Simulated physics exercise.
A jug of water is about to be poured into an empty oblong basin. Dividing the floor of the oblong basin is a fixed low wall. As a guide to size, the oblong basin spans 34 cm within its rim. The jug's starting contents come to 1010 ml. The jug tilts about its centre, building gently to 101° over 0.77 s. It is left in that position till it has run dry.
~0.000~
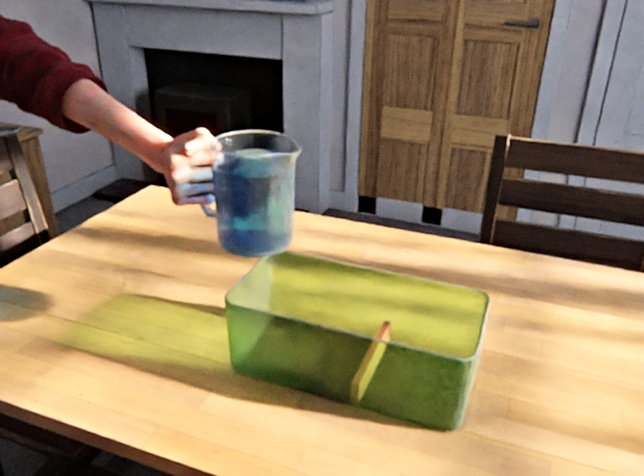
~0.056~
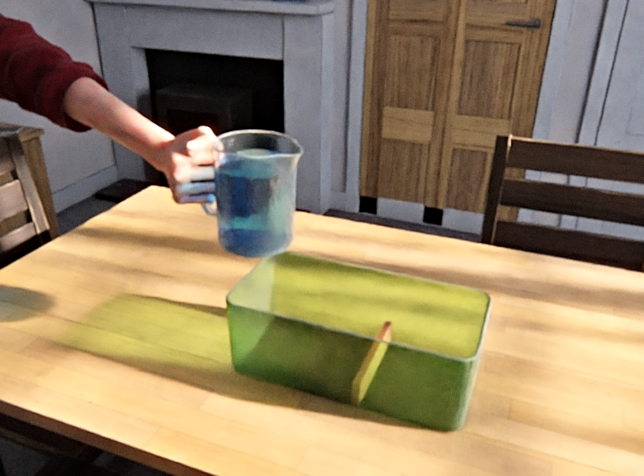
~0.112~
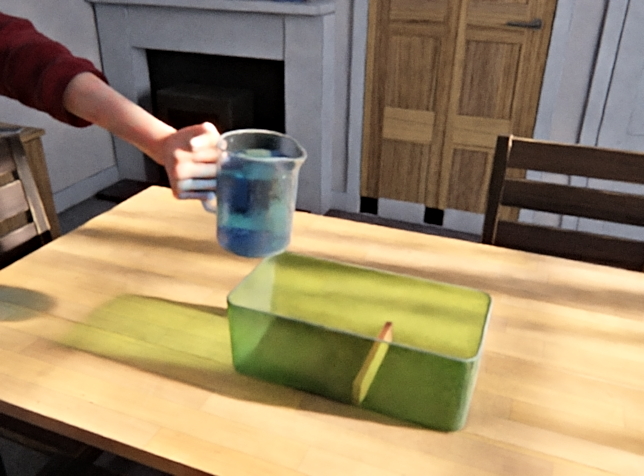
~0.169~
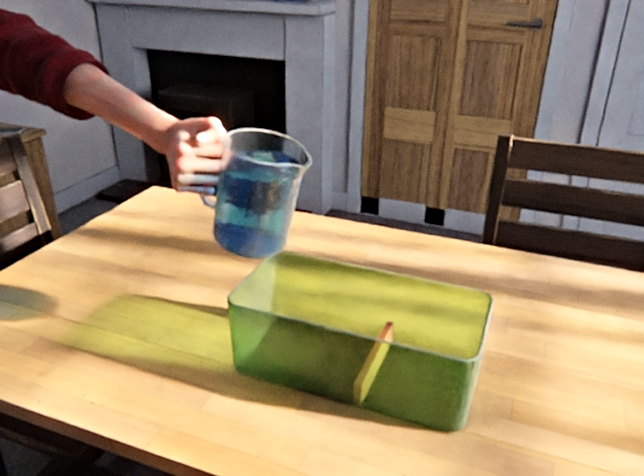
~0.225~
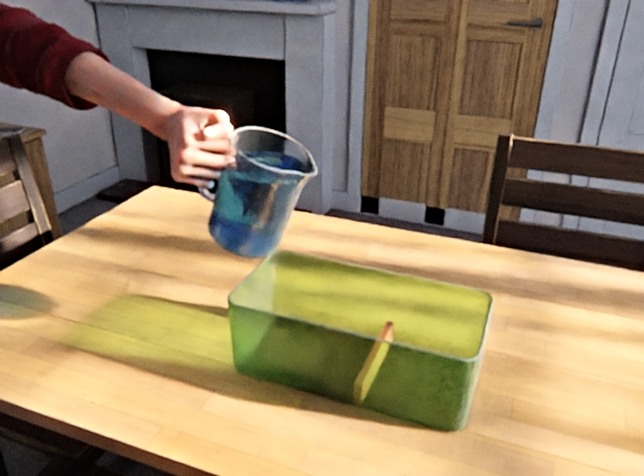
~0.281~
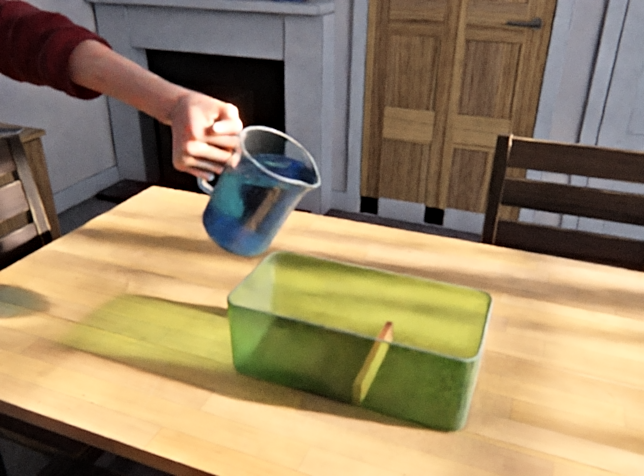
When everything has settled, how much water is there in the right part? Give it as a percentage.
21 out of 100.
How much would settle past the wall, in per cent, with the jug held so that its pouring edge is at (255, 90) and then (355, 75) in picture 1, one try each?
Try 1: Approx. 10 %; try 2: Approx. 70 %.
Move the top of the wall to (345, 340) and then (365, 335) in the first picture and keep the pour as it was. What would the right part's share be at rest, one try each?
Try 1: 85 %; try 2: 10 %.
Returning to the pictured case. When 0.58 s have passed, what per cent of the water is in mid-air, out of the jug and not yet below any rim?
18 per cent.
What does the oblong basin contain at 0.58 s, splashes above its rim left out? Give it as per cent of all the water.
Roughly 10 percent of it.
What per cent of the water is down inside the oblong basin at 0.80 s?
Around 54 parts in a hundred.
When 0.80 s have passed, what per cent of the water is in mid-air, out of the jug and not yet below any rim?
Some 18 per cent.
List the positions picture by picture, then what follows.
In the first frame, it leans 0°; its right rim is at (299, 151); the water meets the walls at (222, 154) and (291, 165); the oblong basin's rim runs from (249, 274) to (483, 326); the wall's top is at (373, 350).
In the second frame, it leans 1°; its right rim is at (301, 153); the water meets the walls at (223, 155) and (293, 166).
In the third frame, it leans 5°; its right rim is at (305, 157); the water meets the walls at (226, 154) and (296, 168).
In the fourth frame, it leans 12°; its right rim is at (311, 164); the water meets the walls at (229, 158) and (301, 170).
In the fifth frame, it leans 20°; its right rim is at (316, 173); the water meets the walls at (229, 171) and (308, 173).
In the sixth frame, it leans 30°; its right rim is at (319, 185); the water meets the walls at (225, 178) and (317, 178).
After 0.58 s the tilt is 86° and 73 per cent is still to pour, 9 is left of the wall and 1 right of it.
After 0.80 s the tilt is 101° and 29 per cent is still to pour, 49 is left of the wall and 5 right of it.
After 1.02 s the tilt is 101° and 8 per cent is still to pour, 74 is left of the wall and 9 right of it.
After 1.27 s the tilt is 101° and 1 per cent is still to pour, 82 is left of the wall and 12 right of it.
In the end 76 per cent lies left of the wall, 21 right of it and 4 outside.
